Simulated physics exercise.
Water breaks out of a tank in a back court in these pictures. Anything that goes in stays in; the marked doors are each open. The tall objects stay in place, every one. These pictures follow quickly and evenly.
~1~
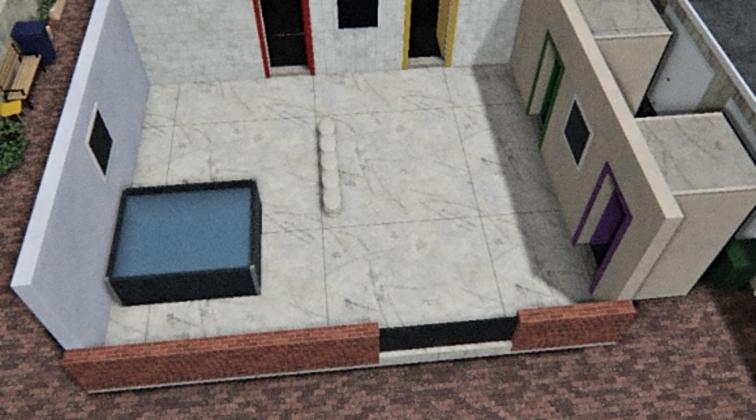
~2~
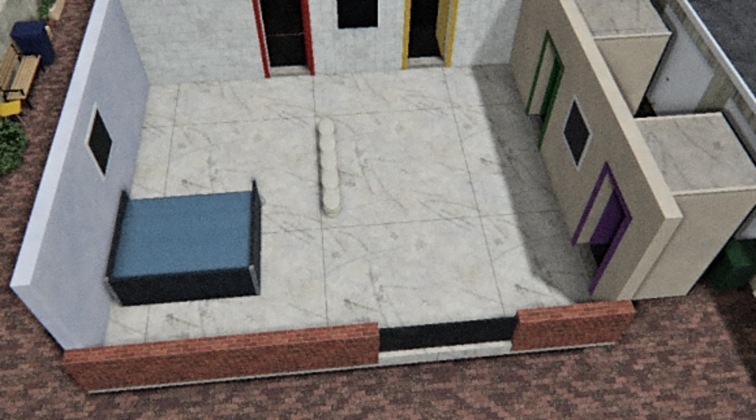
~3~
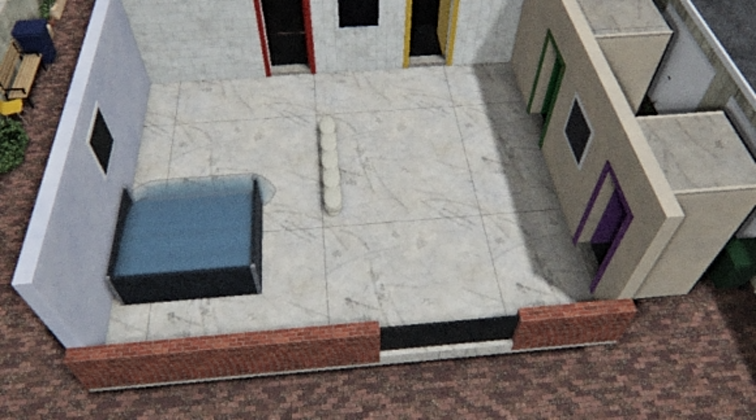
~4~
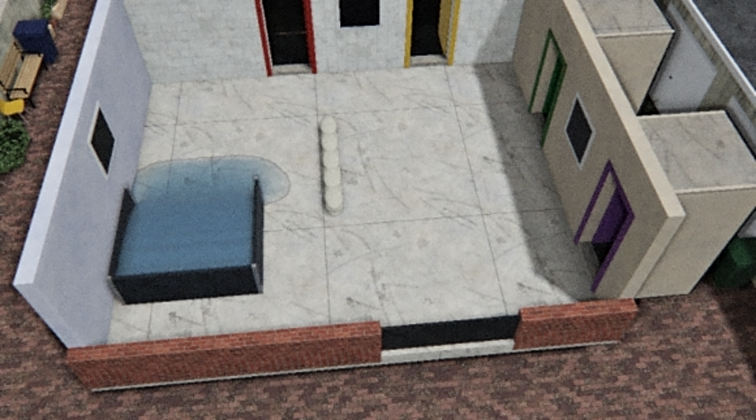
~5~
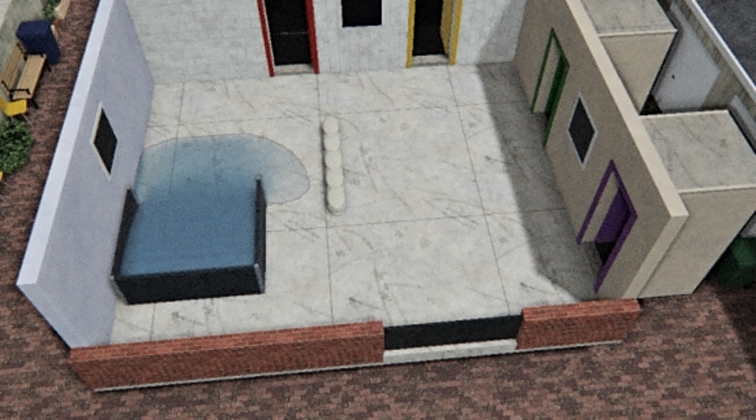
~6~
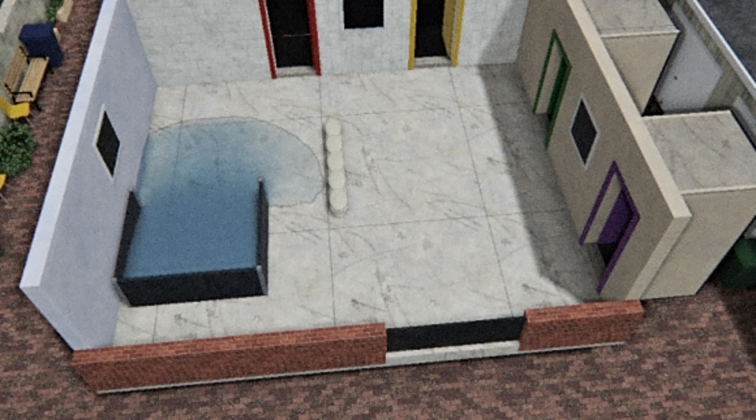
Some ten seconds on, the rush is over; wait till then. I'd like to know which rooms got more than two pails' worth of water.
One by one: The green door will most likely exceed two buckets. The red door will most likely exceed two buckets. The yellow door will most likely not exceed two buckets. The purple door will most likely not exceed two buckets.
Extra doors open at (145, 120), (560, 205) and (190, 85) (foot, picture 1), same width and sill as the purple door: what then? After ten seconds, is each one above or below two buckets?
Taking them as listed, the first overshoots, the second undershoots and the third overshoots.
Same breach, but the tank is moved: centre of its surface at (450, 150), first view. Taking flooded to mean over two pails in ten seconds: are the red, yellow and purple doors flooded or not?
Log: Red door misses the mark; yellow door breaks the limit; purple door misses the mark.
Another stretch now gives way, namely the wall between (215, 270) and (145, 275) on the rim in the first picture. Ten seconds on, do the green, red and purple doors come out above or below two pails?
I'd say the green door stops short, the red door stops short and the purple door overshoots the mark.
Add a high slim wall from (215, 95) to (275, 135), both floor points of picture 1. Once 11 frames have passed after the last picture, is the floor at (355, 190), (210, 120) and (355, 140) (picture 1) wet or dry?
Taking the points in turn, they are high and dry, inundated and high and dry.
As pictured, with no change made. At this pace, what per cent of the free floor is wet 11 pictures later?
I'd say close to 30 per cent.
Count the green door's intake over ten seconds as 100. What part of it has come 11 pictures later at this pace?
My guess is about 0 %.
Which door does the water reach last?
Answer - the purple one.
A moment on, water covers 25 % of the floor; the green door not reached, the red door wet at the sill, nothing in, the yellow door not reached, the purple door not reached.
Next, water covers 30 % of the floor; the green door not reached, the red door over two buckets in, the yellow door not reached, the purple door not reached.
Then, water covers 40 % of the floor; the green door not reached, the red door far over two buckets in, the yellow door wet at the sill, nothing in, the purple door not reached.
Later, water covers 65 % of the floor; the green door over two buckets in, the red door far over two buckets in, the yellow door wet at the sill, nothing in, the purple door not reached.
In the end, water covers 90 % of the floor; the green door far over two buckets in, the red door far over two buckets in, the yellow door wet at the sill, nothing in, the purple door wet at the sill, nothing in.
